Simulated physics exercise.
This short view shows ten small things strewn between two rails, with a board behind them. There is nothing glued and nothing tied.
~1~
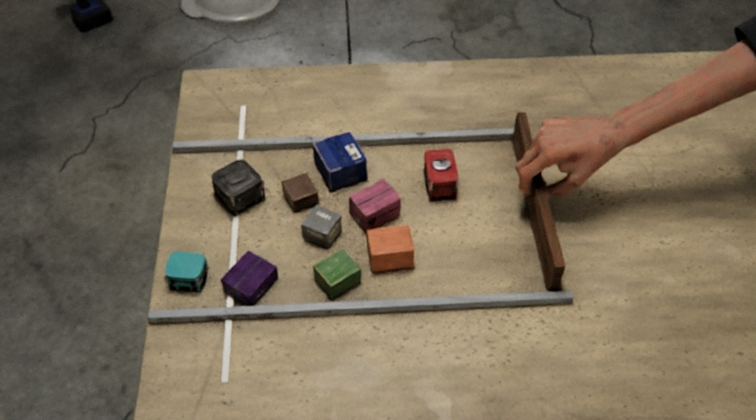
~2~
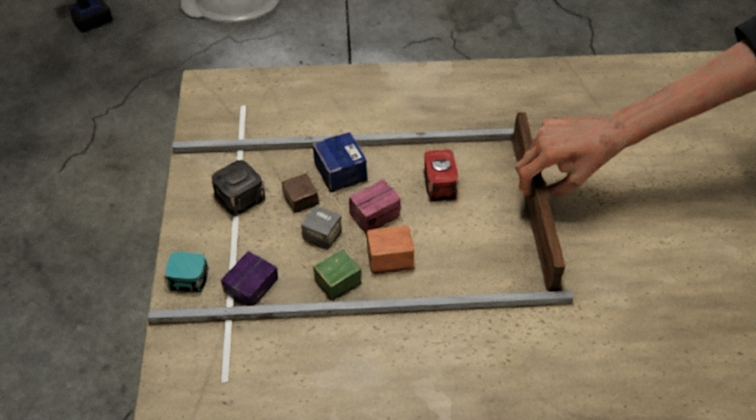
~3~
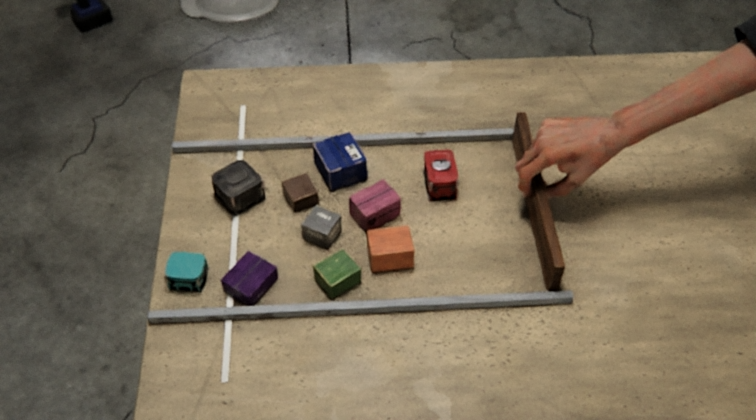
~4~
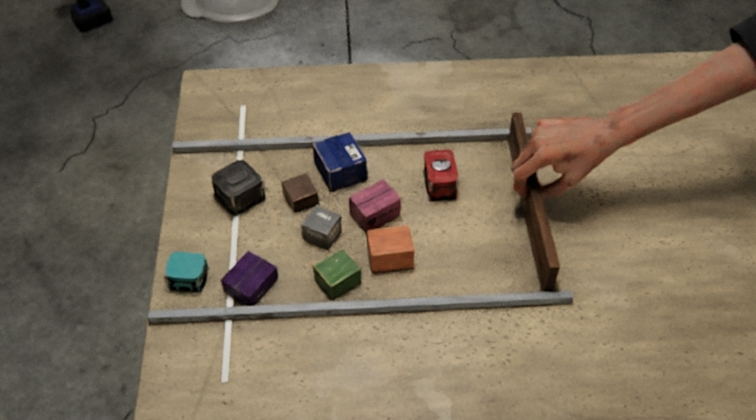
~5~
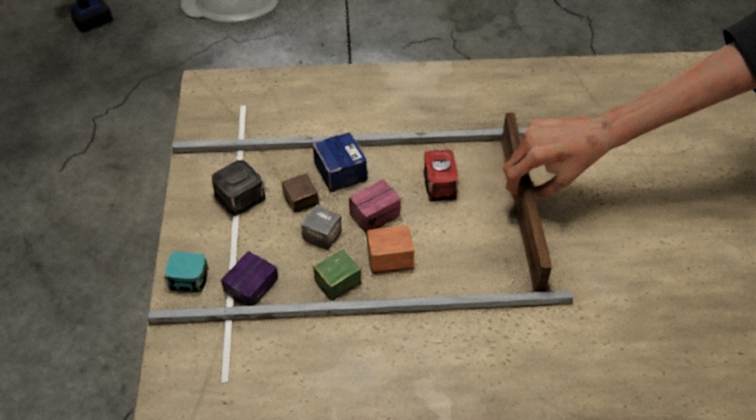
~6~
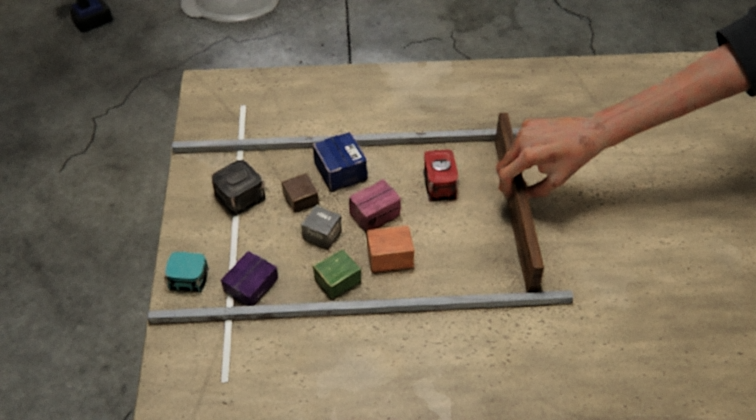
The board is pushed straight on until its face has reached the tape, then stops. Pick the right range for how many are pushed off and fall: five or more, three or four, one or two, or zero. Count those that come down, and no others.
The right range is one or two.
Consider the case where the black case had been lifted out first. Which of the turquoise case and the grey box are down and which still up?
Well, the turquoise case goes off the edge while the grey box is still there.
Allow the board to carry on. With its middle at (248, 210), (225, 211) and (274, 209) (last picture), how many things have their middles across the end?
It comes out as 0, then 2, then 0.
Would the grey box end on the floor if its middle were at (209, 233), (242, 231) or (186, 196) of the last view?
Well, in that order it stays aboard, stays aboard and goes off.
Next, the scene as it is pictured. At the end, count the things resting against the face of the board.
It ends up touching 4.
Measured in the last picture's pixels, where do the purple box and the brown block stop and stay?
First object about (177, 289); second object about (193, 196).
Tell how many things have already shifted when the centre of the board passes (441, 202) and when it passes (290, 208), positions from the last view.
I make it 1 at the first spot and 9 at the other.
Soon after, none off yet; turquoise case at rest near (187, 272); black case at rest near (238, 187); purple box at rest near (250, 279).
In the end, the number that fall off is one or two; gone, black case and turquoise case.
